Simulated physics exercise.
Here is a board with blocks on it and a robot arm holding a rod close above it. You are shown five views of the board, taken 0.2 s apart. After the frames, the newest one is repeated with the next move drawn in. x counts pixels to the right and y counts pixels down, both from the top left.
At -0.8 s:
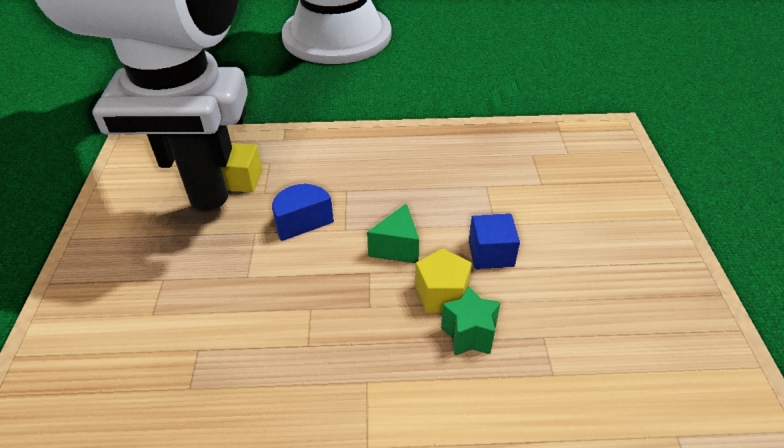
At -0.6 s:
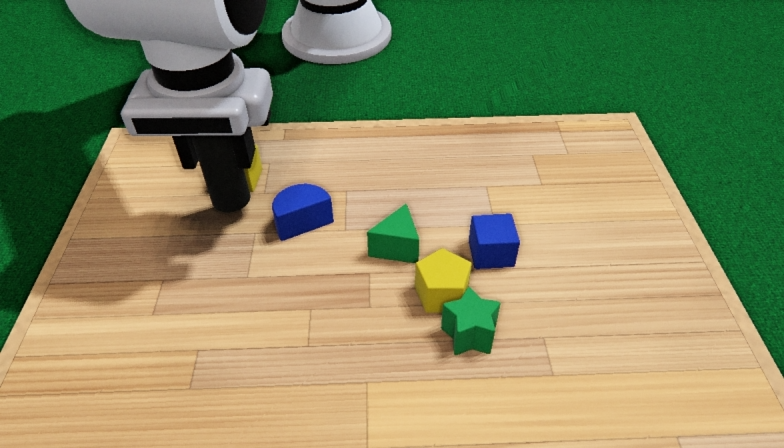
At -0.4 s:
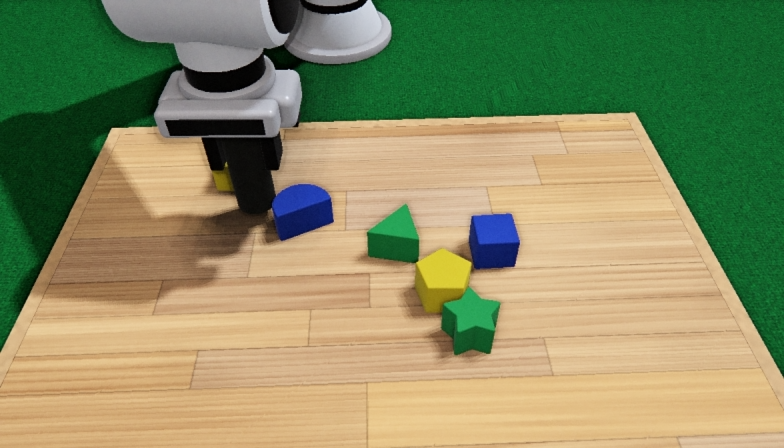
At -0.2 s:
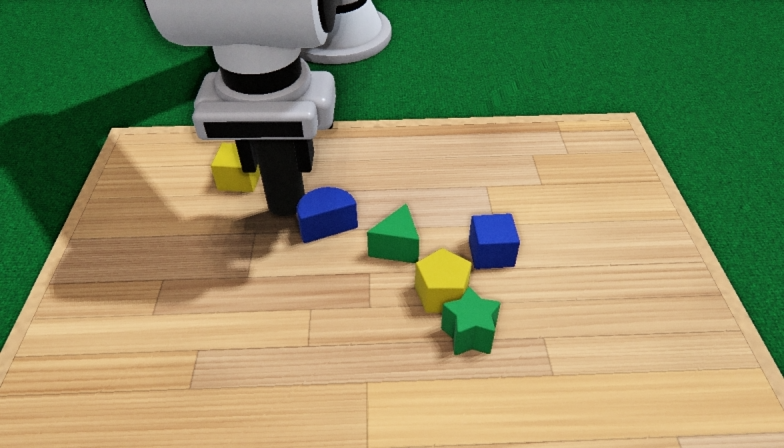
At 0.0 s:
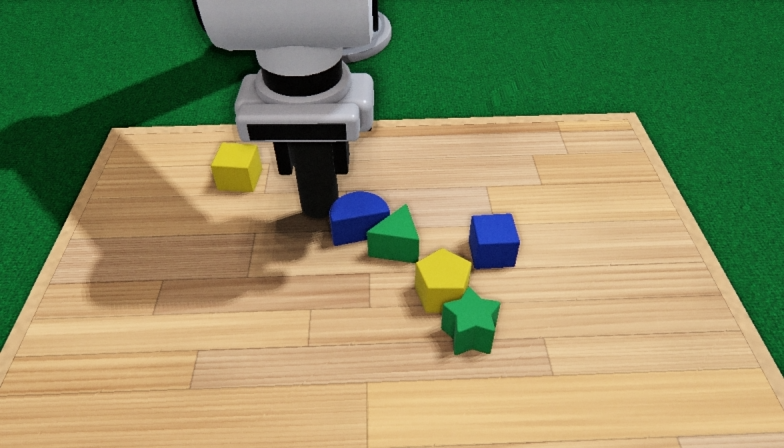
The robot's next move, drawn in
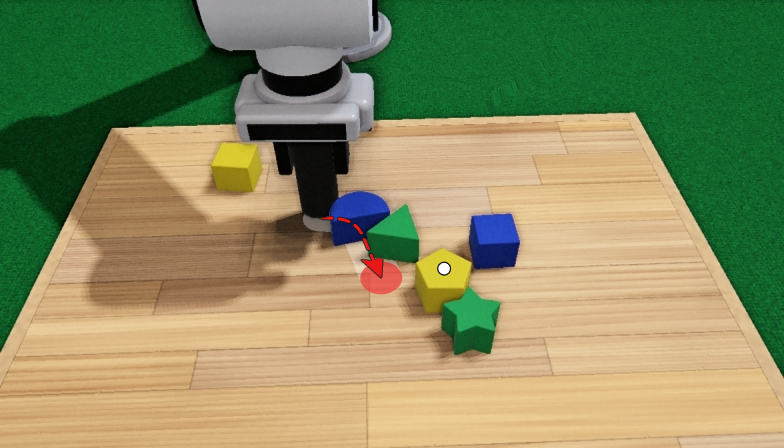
A white robot arm holding a dark rod slides rightward above a pale wooden board on a green surface, seen from a fixed, raised view. A yellow cube and blue D-shaped block sit toward the left, with a green triangle, blue cube, yellow pentagon and green star to the right. The rod passes in front of the yellow cube, then pushes the D-shaped block right, close beside the triangle.
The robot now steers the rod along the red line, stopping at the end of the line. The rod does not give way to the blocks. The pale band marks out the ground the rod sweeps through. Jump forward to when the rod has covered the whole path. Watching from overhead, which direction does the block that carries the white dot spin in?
From above, clockwise.
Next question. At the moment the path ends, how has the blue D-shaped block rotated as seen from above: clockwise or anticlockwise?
If we look at it from overhead, the blue D-shaped block pivots counter-clockwise.
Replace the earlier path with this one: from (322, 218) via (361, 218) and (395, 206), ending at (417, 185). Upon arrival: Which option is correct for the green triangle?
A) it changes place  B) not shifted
I choose A.
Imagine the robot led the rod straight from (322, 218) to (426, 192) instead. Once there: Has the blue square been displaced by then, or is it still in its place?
Well, the blue square holds its place.
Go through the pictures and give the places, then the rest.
In the first frame, tip of the rod at (209, 198), middles of tops, blue D-shaped block at (298, 197), green triangle at (397, 224), yellow pentagon at (444, 269), green star at (473, 310).
In the second frame, rod at (232, 200), nothing pushed.
In the third frame, rod at (257, 202), nothing pushed.
In the fourth frame, rod at (287, 203), blue D-shaped block at (324, 200).
In the fifth frame, rod at (320, 206), blue D-shaped block at (358, 205), green triangle at (397, 224), yellow pentagon at (444, 269), green star at (473, 310).
The line goes from (322, 218) through (355, 225) and (369, 250) to (381, 278); the dot is on the yellow pentagon.
On the path given first. One third of the way, rod at (355, 214); blue D-shaped block at (395, 210); green triangle at (413, 230), turned 20° clockwise.
Two thirds of the way, rod at (368, 238); blue D-shaped block at (412, 224), turned 45° anticlockwise; green triangle at (439, 238), turned 15° anticlockwise; yellow pentagon at (453, 272), turned 25° clockwise.
At the end, rod at (381, 266); blue D-shaped block at (418, 230), turned 60° anticlockwise; green triangle at (449, 239), turned 30° anticlockwise; yellow pentagon at (454, 273), turned 25° clockwise; green star unmoved.
